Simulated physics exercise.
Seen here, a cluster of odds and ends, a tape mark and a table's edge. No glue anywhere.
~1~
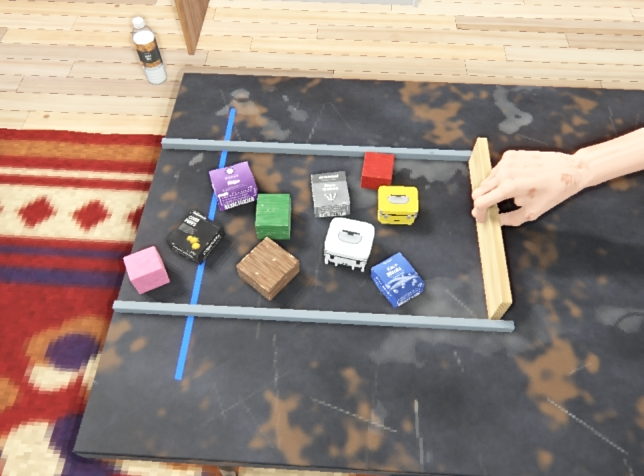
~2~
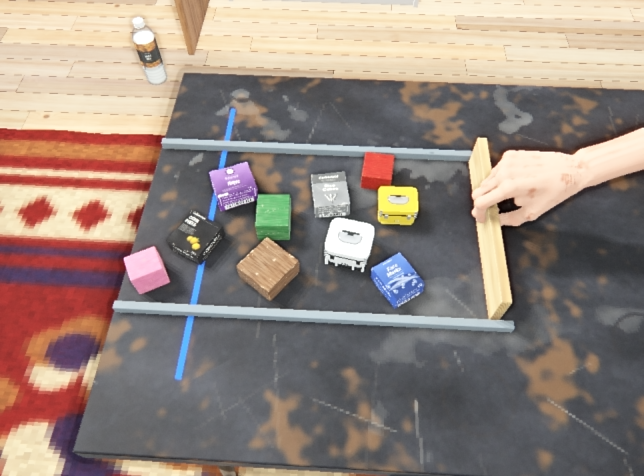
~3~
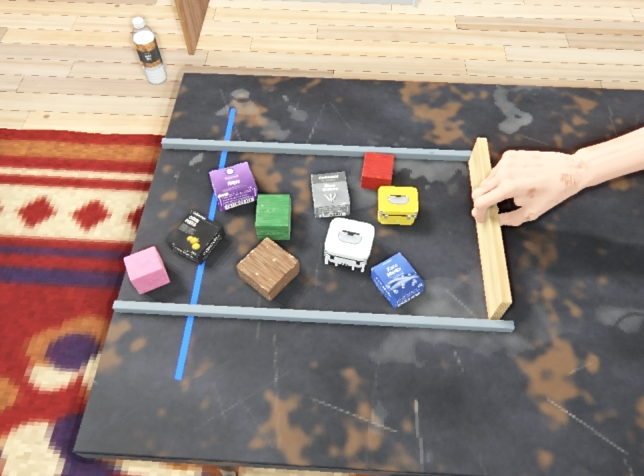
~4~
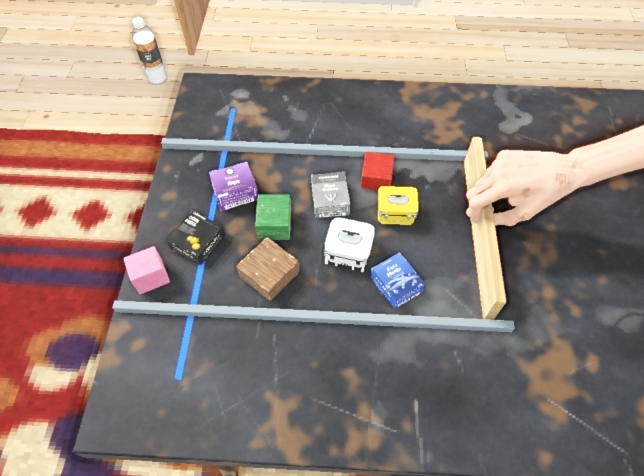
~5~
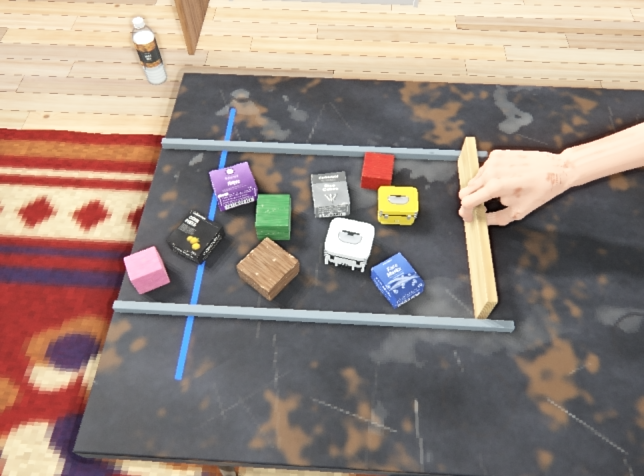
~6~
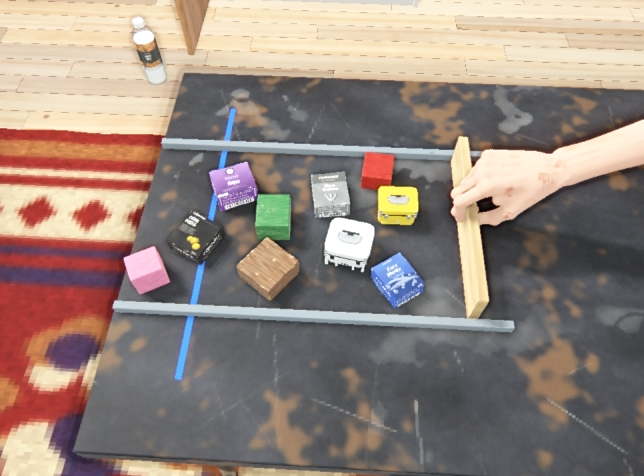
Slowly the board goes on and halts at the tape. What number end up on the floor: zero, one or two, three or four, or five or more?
The number that fall off is three or four.
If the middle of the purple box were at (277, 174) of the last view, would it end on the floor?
From there it drops off.
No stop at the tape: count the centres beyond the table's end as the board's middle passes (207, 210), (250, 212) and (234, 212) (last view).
In that order 3, 0 and 0.
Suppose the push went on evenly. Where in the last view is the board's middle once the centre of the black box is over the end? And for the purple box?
Near (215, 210) and (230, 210).
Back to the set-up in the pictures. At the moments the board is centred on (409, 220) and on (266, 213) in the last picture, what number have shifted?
2 and 9.
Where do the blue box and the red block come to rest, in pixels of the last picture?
Near (179, 278) and (205, 165).
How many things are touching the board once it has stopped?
That makes 4.
A little later, none off yet; pink block at rest near (147, 270); black box at rest near (197, 238); purple box at rest near (234, 186).
When it is over, the number that fall off is three or four; down, purple box, black box and pink block.
